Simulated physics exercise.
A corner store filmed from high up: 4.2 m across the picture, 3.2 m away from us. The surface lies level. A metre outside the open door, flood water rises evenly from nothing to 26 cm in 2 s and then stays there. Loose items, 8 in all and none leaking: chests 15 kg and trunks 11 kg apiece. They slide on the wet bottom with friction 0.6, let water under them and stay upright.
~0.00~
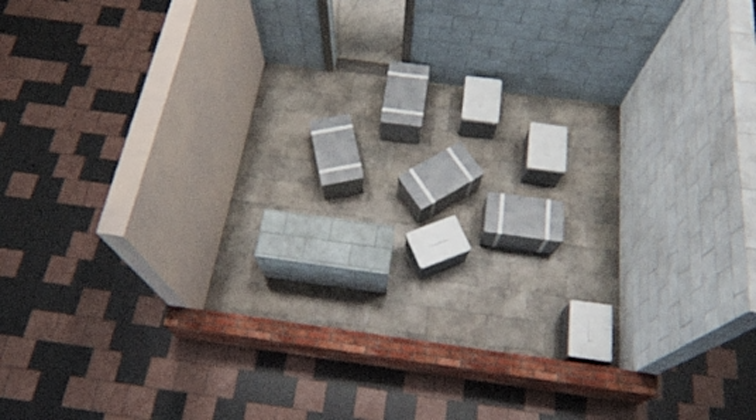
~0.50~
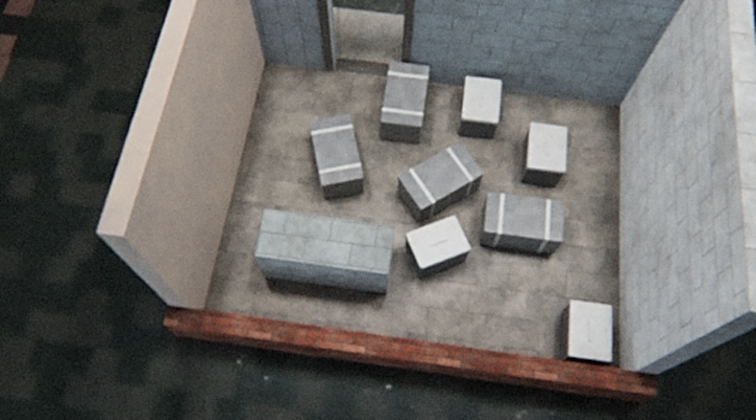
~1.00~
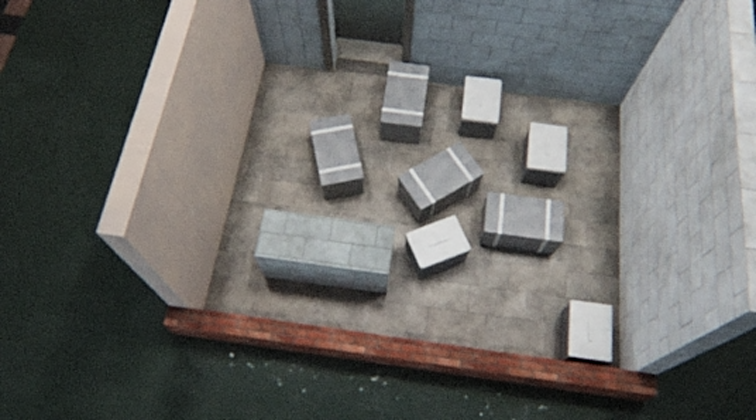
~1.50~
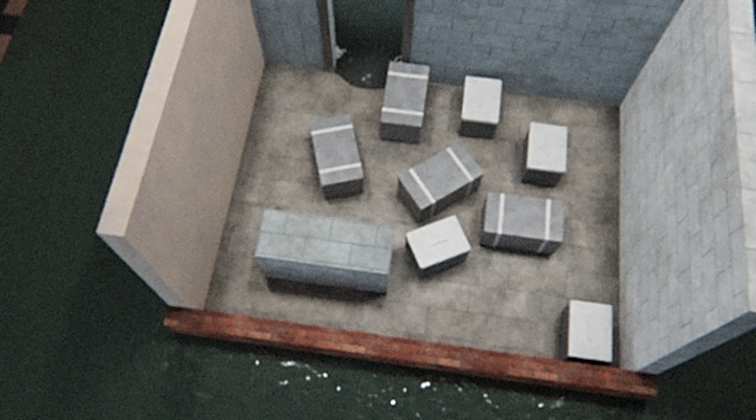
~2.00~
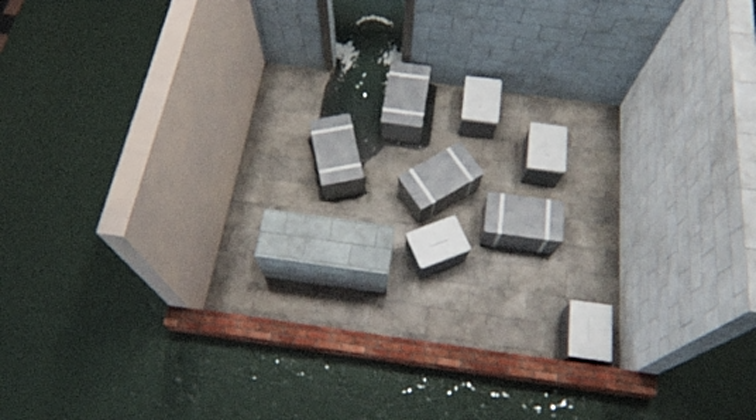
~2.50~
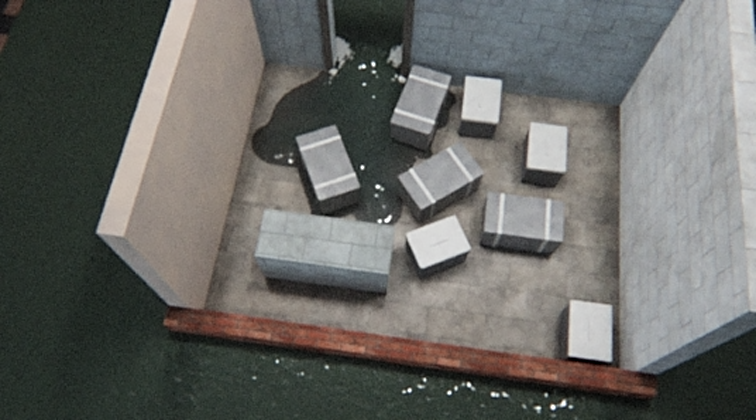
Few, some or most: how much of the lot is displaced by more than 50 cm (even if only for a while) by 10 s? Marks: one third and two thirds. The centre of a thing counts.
It is between one and two thirds.
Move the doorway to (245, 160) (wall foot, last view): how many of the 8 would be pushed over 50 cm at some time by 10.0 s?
In that case 7 of them.
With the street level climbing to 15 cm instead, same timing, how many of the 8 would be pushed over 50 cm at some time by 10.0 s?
In that case 2 of them.
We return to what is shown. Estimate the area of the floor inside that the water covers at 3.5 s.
Some 6.0 m2.
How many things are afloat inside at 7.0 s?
I count 5.
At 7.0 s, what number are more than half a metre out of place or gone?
I count 3.
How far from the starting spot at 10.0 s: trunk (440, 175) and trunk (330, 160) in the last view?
In turn: 60 cm, 150 cm.
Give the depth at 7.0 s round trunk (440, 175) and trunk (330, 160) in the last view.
Roughly 4 and 9 cm.
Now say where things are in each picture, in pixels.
In the first frame, a trunk at (405, 93), on the bottom; a trunk at (336, 149), on the bottom; 0.0 m2 under water; 0 of 8 have shifted.
In the second frame, a trunk at (405, 93), on the bottom; a trunk at (336, 149), on the bottom; 0.0 m2 under water; 0 of 8 have shifted.
In the third frame, a trunk at (405, 93), on the bottom; a trunk at (336, 149), on the bottom; 0.0 m2 under water; 0 of 8 have shifted.
In the fourth frame, a trunk at (405, 93) rests on the ground; a trunk at (336, 149) rests on the ground; water covers 0.1 m2; 0 of 8 have shifted.
In the fifth frame, a trunk at (406, 94), on the bottom; a trunk at (336, 149), on the bottom; water covers 0.7 m2; 0 of 8 have shifted.
In the sixth frame, a trunk at (421, 99) rests on the ground, 19 cm from its start; a trunk at (328, 162), on the bottom, 18 cm from its start; 2.5 m2 under water; 2 of 8 have shifted.
After 3.5 s 1 of 8 are over 50 cm from their spots; 1 afloat.
After 4.5 s 1 of 8 are over 50 cm from their spots; 1 afloat.
After 7.0 s 3 of 8 are over 50 cm from their spots; 5 afloat.
After 10.0 s 4 of 8 are over 50 cm from their spots, and 4 have been at some point; 8 afloat.
